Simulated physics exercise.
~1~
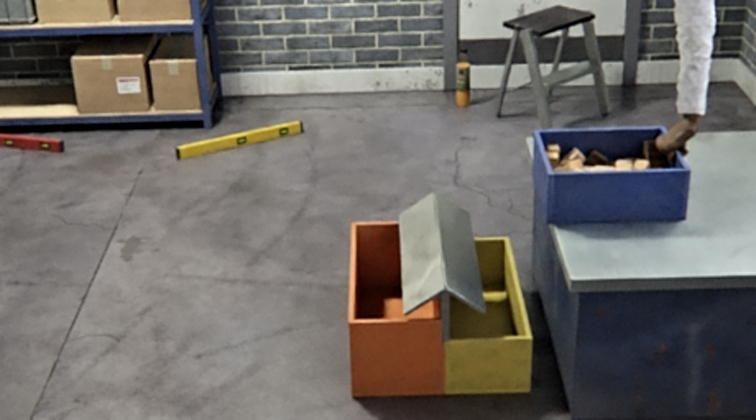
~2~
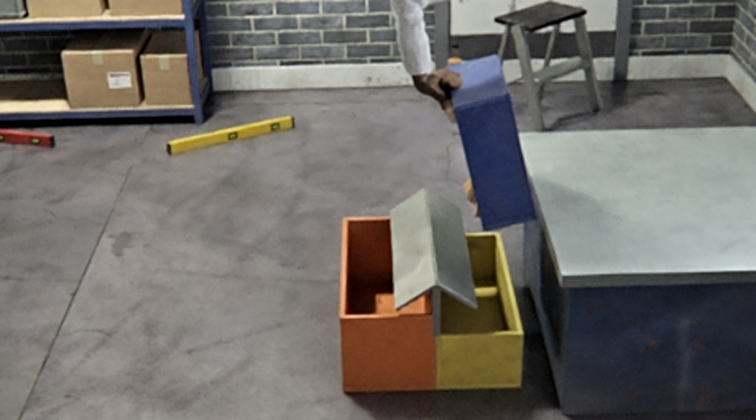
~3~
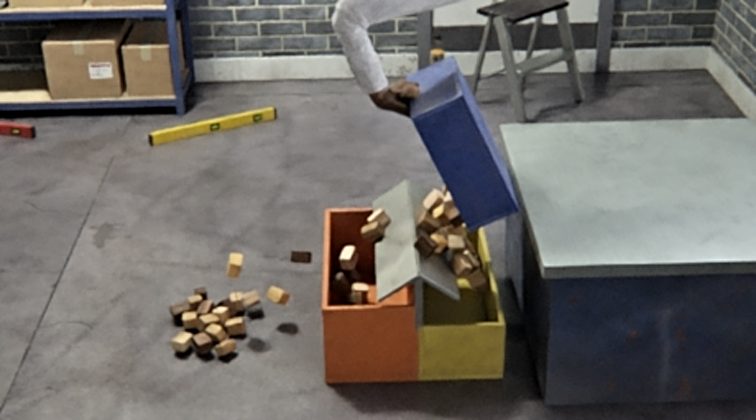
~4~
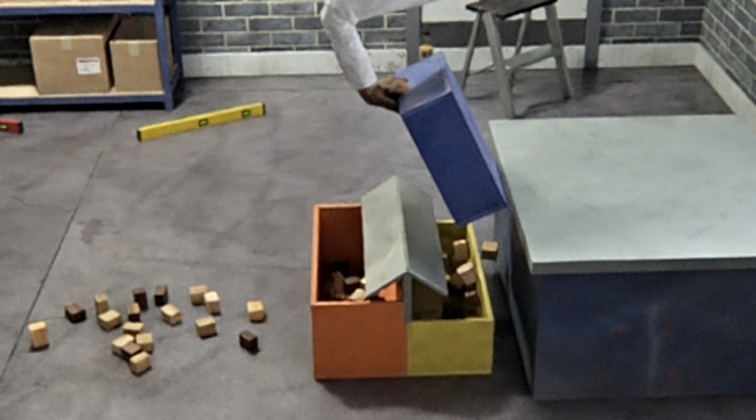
In a workshop with a grey concrete floor and brick walls, a blue crate of loose wooden blocks sits on the edge of a bench, a hand at its right side. Below it stand a yellow tote and an orange bin, with a grey peaked ridge over the divide. The hand tips the crate up and over to the left. Blocks pour onto the ridge and drop into both containers, while many others fly past the orange bin to the floor. The crate stays steeply tilted as blocks lie in both containers and scattered across the floor to the left.
